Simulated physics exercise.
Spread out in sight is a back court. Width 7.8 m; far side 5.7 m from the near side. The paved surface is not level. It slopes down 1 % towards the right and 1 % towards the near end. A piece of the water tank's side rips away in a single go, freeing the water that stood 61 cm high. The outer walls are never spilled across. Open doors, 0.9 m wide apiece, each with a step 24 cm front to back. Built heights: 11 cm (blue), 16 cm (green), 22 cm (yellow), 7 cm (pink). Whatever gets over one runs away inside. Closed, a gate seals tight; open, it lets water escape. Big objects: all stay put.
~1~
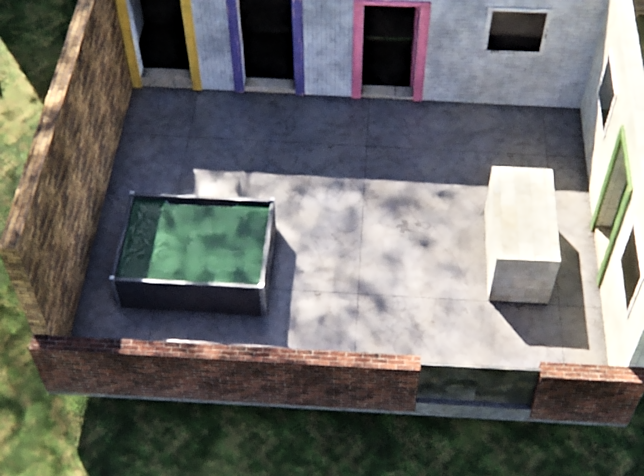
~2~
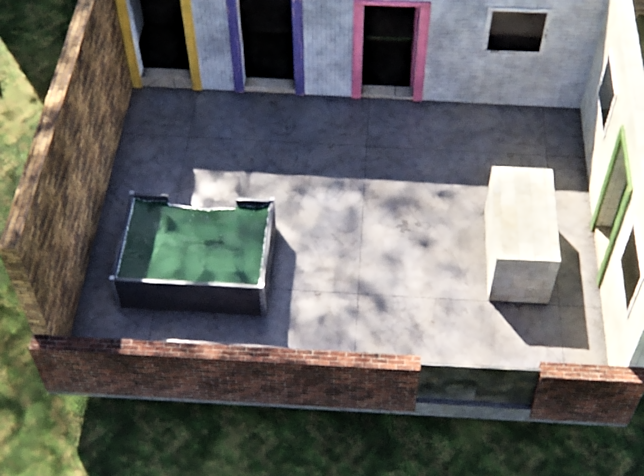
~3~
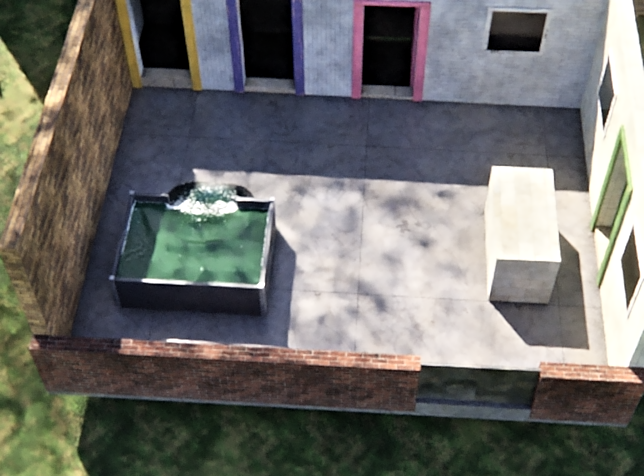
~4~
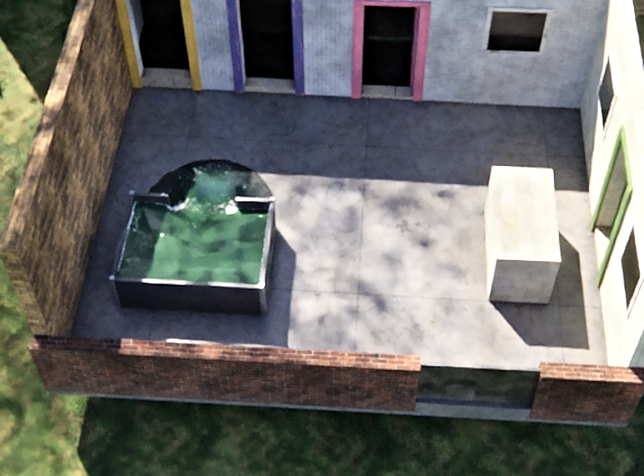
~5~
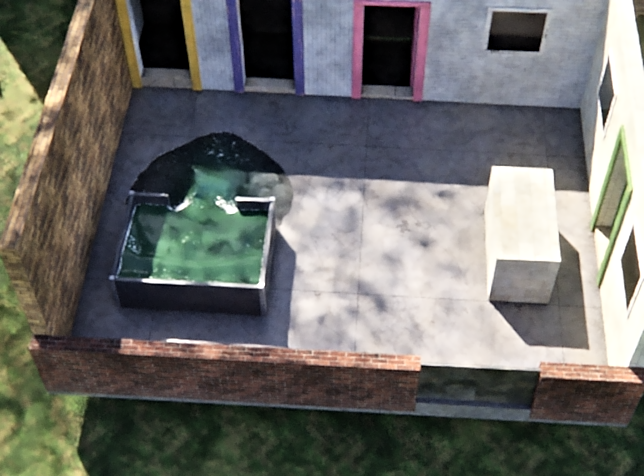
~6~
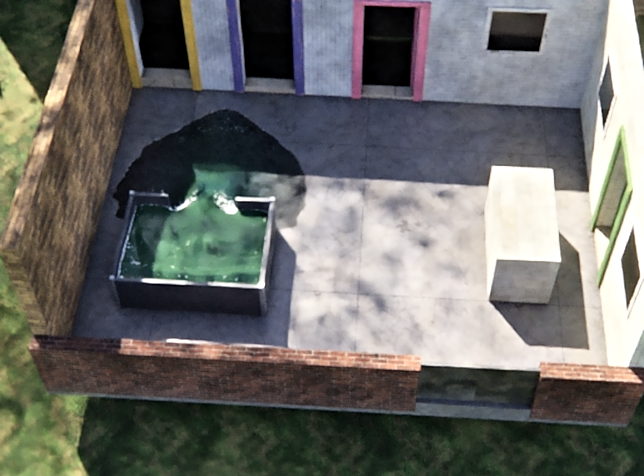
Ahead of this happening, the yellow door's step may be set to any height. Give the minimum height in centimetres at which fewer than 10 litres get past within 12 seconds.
22 cm.
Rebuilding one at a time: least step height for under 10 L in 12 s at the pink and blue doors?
You'd want about 6.0 centimetres at pink and about 20 centimetres at blue.
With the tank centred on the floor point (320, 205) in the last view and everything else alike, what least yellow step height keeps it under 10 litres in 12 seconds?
It should be around 9.0 cm high.
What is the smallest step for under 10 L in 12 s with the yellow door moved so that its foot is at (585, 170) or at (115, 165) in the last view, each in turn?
Minimums: Roughly 10.5 cm and 9.5 cm.
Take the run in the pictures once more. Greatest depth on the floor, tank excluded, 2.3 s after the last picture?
It gets to close to 20 centimetres there.
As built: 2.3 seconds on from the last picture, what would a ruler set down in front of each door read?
Depth (cm): Blue 17 / green 0 / yellow 18 / pink 8.
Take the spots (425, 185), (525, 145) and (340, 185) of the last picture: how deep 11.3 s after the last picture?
Roughly 2, 8 and 2 centimetres.
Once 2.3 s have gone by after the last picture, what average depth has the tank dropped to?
Around 26 cm on average.
Then, 0.7 s after the last picture water covers 25 % of the floor, deepest (30 cm) near (204, 215); 19 cm at the yellow door, 0 litres in over its 22 cm step.
Then, 2.3 s after the last picture water covers 30 % of the floor, deepest (20 cm) near (176, 130); 18 cm at the yellow door, 8 litres in over its 22 cm step.
Then, 11.3 s after the last picture water covers 90 % of the floor, deepest (14 cm) near (610, 399); 2 cm at the yellow door, 9 litres in over its 22 cm step.
At the yellow door as built, the water peaked near 27 cm, 1.5 s after the last picture.
Run again over the same 12 s with other heights there, 27 litres in over 17.5 cm, 6 litres over 24 cm. The limit of 10 litres is kept from about 22 cm up.
